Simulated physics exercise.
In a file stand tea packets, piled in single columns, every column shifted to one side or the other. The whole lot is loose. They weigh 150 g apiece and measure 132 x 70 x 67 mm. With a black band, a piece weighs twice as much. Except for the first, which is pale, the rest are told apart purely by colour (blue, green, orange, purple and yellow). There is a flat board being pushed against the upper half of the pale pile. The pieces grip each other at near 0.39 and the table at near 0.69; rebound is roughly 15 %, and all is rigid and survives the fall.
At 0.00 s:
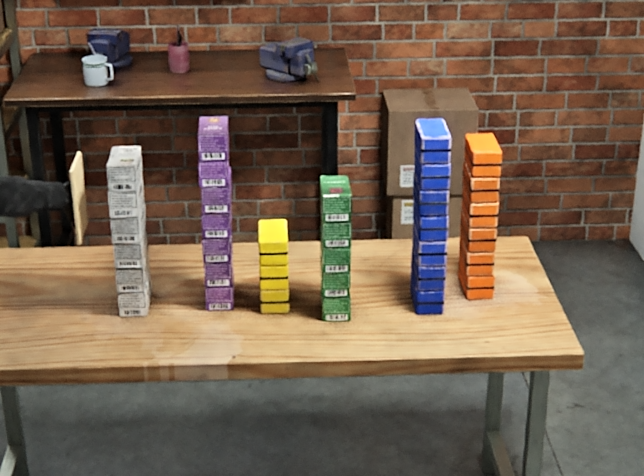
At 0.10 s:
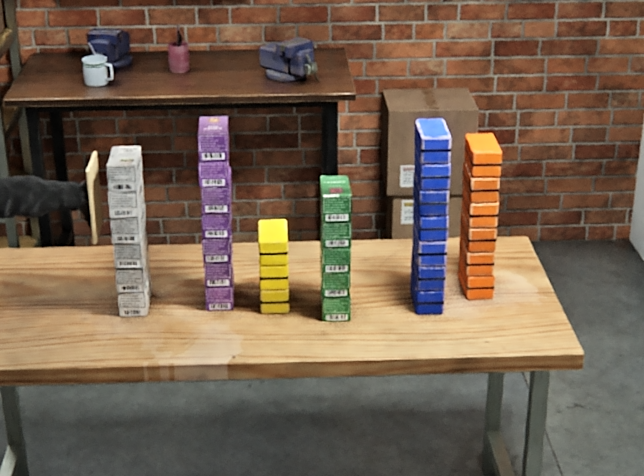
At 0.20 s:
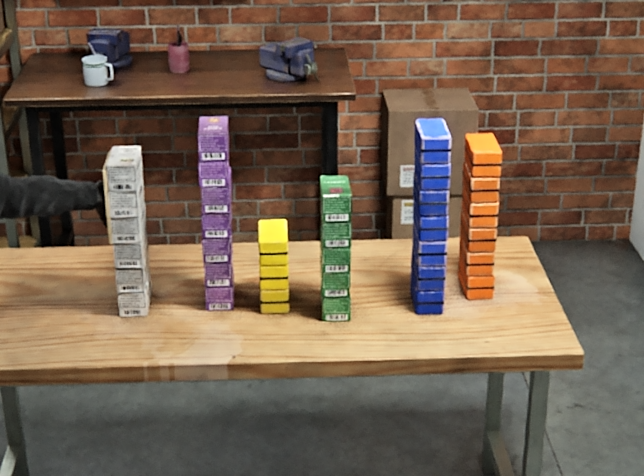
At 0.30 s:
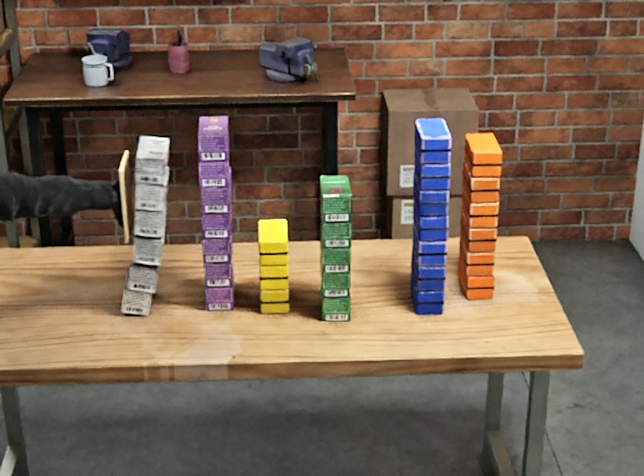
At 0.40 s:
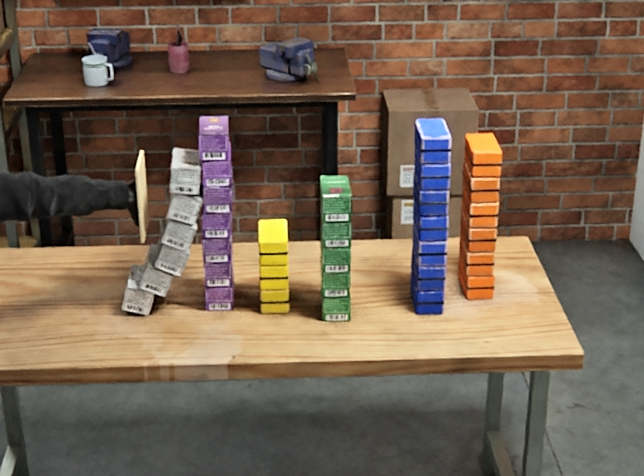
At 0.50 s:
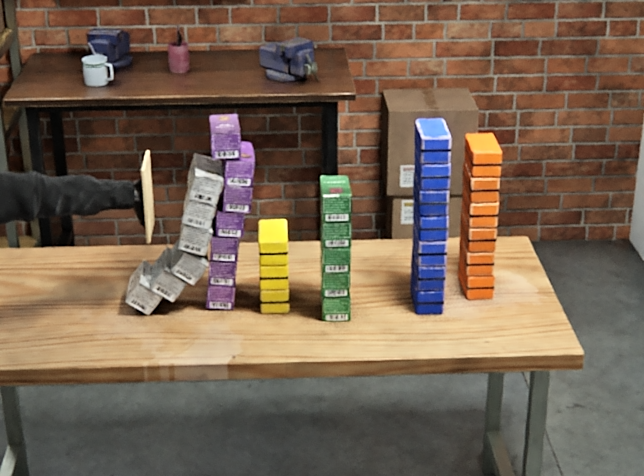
On a wooden table, a gloved hand's board pushes the pale stack rightward into the purple one.
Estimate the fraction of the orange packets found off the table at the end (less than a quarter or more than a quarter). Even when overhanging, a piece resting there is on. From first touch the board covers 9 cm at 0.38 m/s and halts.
In excess of a quarter.
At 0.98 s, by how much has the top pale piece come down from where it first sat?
Drop so far: Roughly 18 cm.
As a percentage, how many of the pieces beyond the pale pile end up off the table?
My estimate is roughly 20 per cent.
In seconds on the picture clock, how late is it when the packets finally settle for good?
At about 3.0 s.
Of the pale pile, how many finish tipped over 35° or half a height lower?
I count 6 pale pieces.
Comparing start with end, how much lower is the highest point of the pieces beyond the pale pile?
Drop: Around 30 cm.
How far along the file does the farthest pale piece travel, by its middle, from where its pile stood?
Roughly 46 centimetres.
After 0.98 s, 6 of the pale pile down; none of the 6 orange packets off the table (0 of 28 in all colours); top orange packet unmoved; top purple packet 56° from how it stood, 21 cm lower.
After 1.86 s, 6 of the pale pile down; none of the 6 orange packets off the table (0 of 28 in all colours); top orange packet 70° from how it stood, 25 cm lower; top green packet upside down.
In the end (3.3 s), 6 of the pale pile down; 3 of the 6 orange packets off the table (6 of 28 in all colours); top orange packet upside down; top green packet upside down. That is 50 per cent. From the last view, middles, top green packet near (535, 323).
